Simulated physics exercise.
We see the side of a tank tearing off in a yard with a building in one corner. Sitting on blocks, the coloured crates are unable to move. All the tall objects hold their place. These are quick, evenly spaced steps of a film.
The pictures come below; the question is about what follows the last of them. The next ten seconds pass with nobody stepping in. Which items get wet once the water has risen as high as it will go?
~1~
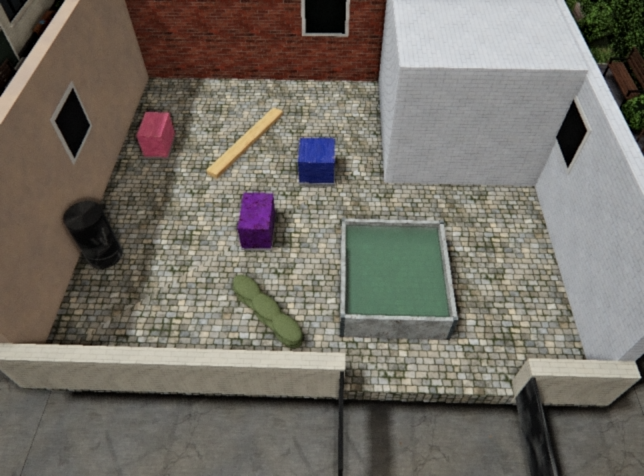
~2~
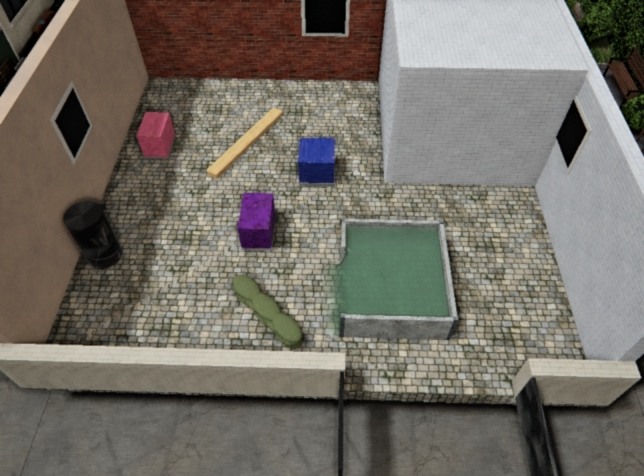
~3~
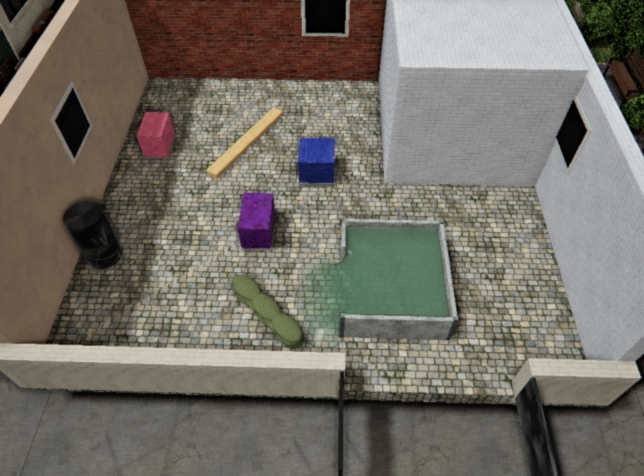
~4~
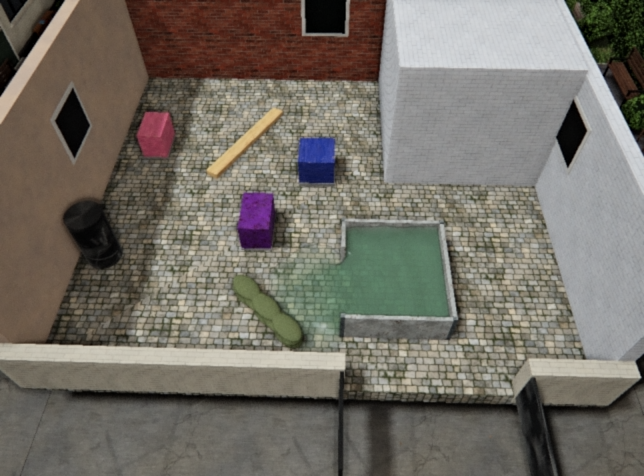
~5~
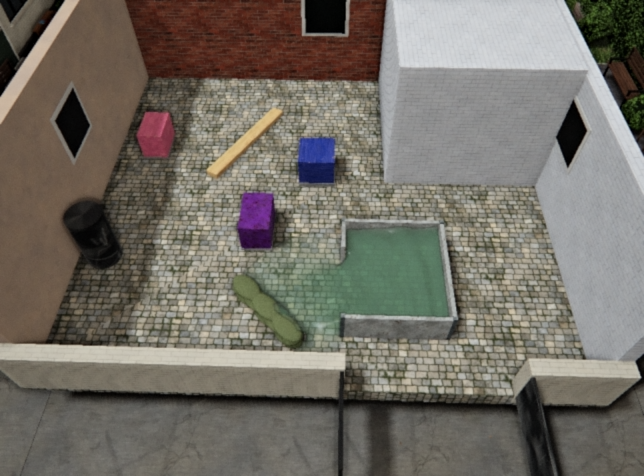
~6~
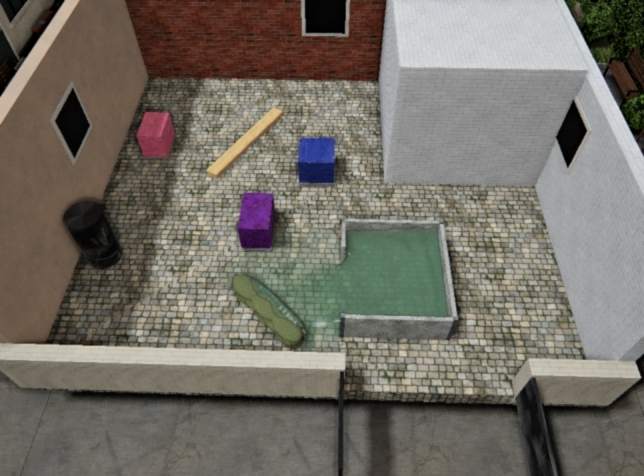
The purple crate ends up wet, the pink crate ends up wet, the blue crate ends up wet.
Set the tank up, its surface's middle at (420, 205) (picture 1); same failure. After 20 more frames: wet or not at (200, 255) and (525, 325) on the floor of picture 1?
The first spot is inundated and the second is not reached.
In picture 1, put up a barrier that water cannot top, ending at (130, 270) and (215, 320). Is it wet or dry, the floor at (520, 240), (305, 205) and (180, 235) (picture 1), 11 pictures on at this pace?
The first point comes out unwetted, the next inundated, the last inundated.
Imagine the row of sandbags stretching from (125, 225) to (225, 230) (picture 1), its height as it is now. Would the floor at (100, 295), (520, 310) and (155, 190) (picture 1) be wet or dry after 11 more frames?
First spot inundated, second spared, third spared.
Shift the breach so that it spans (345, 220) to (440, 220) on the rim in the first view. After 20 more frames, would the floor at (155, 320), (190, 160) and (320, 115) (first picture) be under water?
The first comes out untouched, the second untouched, the third soaked.
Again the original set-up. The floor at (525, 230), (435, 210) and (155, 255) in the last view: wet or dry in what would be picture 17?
First spared, second spared, third inundated.
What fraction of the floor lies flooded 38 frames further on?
Around 65 percent.
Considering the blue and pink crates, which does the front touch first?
Answer: The blue one.
A moment on, water covers 10 % of the floor; the purple crate water round its plinth, the pink crate not reached, the blue crate not reached.
Next, water covers 25 % of the floor; the purple crate water round its plinth, the pink crate not reached, the blue crate water round its plinth.
Then, water covers 45 % of the floor; the purple crate water round its plinth, the pink crate water round its plinth, the blue crate water round its plinth.
Later, water covers 65 % of the floor; the purple crate water round its plinth, the pink crate water round its plinth, the blue crate water round its plinth.
In the end, water covers 85 % of the floor; the purple crate was topped, the pink crate was topped, the blue crate was topped.
